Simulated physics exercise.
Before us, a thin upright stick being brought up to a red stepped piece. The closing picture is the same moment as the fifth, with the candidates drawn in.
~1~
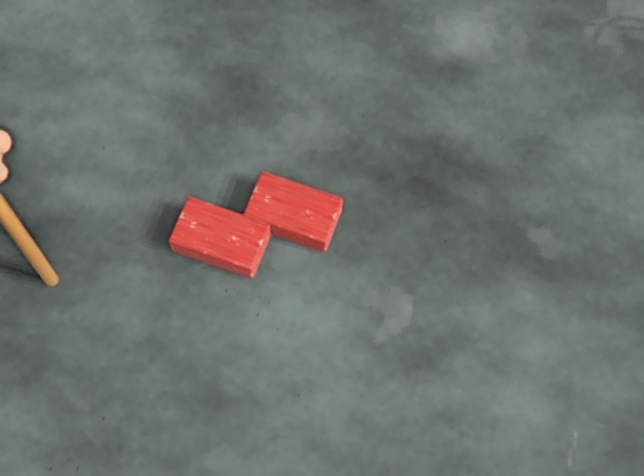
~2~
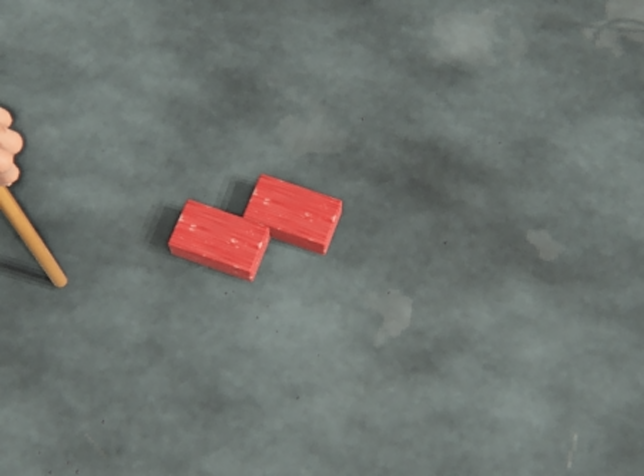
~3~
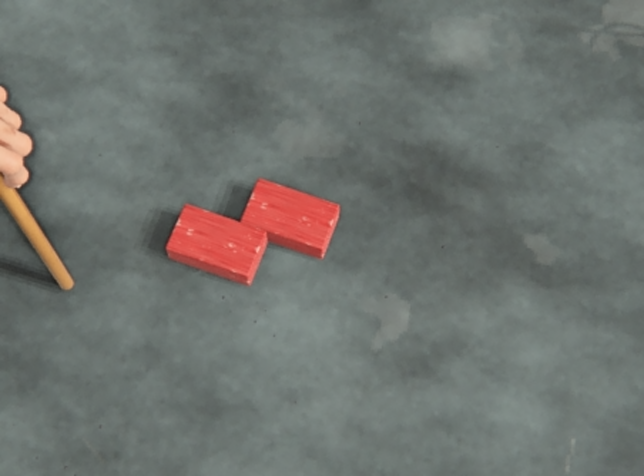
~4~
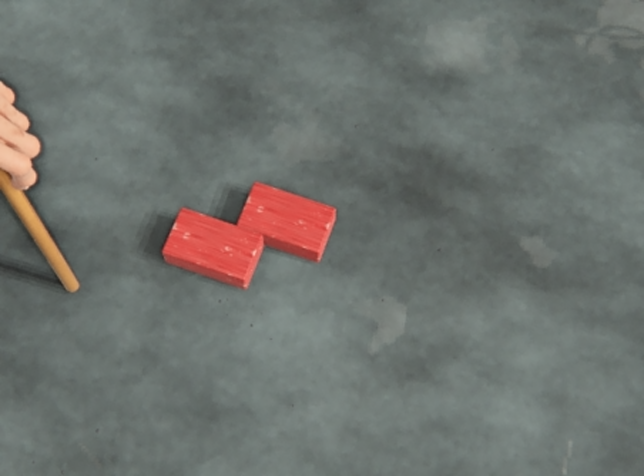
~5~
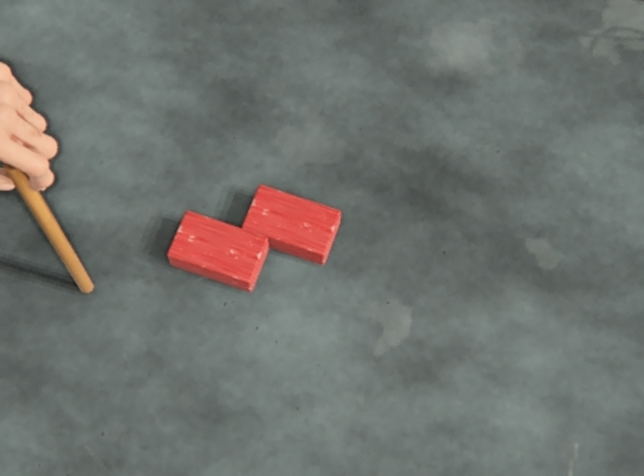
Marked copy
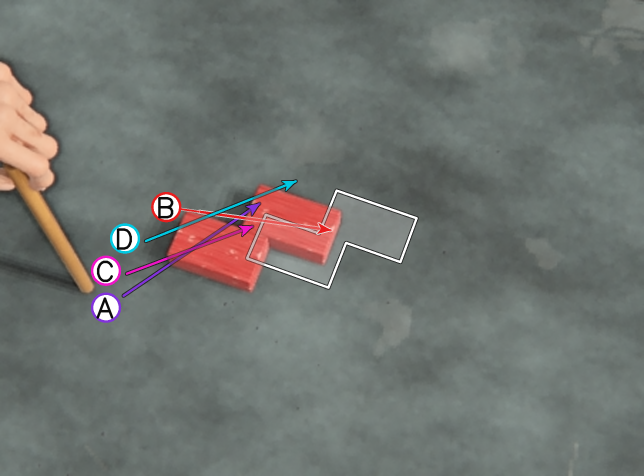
To begin with, a red stepped piece rests on a mottled grey surface, with a thin wooden stick and the fingertips holding it at the left edge. The hand then comes further into view, moving the stick a short way right towards the piece, which stays almost unchanged.
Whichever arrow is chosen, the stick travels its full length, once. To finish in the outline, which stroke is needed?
The stick should follow C.
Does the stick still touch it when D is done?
At the end, no.
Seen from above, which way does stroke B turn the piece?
On that stroke, clockwise.
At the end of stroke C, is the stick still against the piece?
Yes.
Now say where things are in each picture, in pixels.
Red stepped piece (293, 206), in the first picture.
Red stepped piece (292, 209), in the second picture.
Red stepped piece (290, 213), in the third picture.
Red stepped piece (286, 216), in the fourth picture.
Red stepped piece (291, 219), in the fifth picture.
On the marked copy, A from (123, 296) to (260, 204); B from (199, 212) to (331, 230); C from (127, 274) to (252, 226); D from (146, 241) to (296, 181).
Taking C. A third of the way, foot of the stick (173, 257), piece (295, 218).
Two thirds of the way, foot of the stick (218, 240), piece (334, 215).
When it is over, foot of the stick (253, 227), piece (368, 217); it fills the outline.
As for the rest, A leaves the piece out of the outline, at (356, 214); B leaves the piece out of the outline, at (345, 267); D leaves the piece out of the outline, at (339, 239).
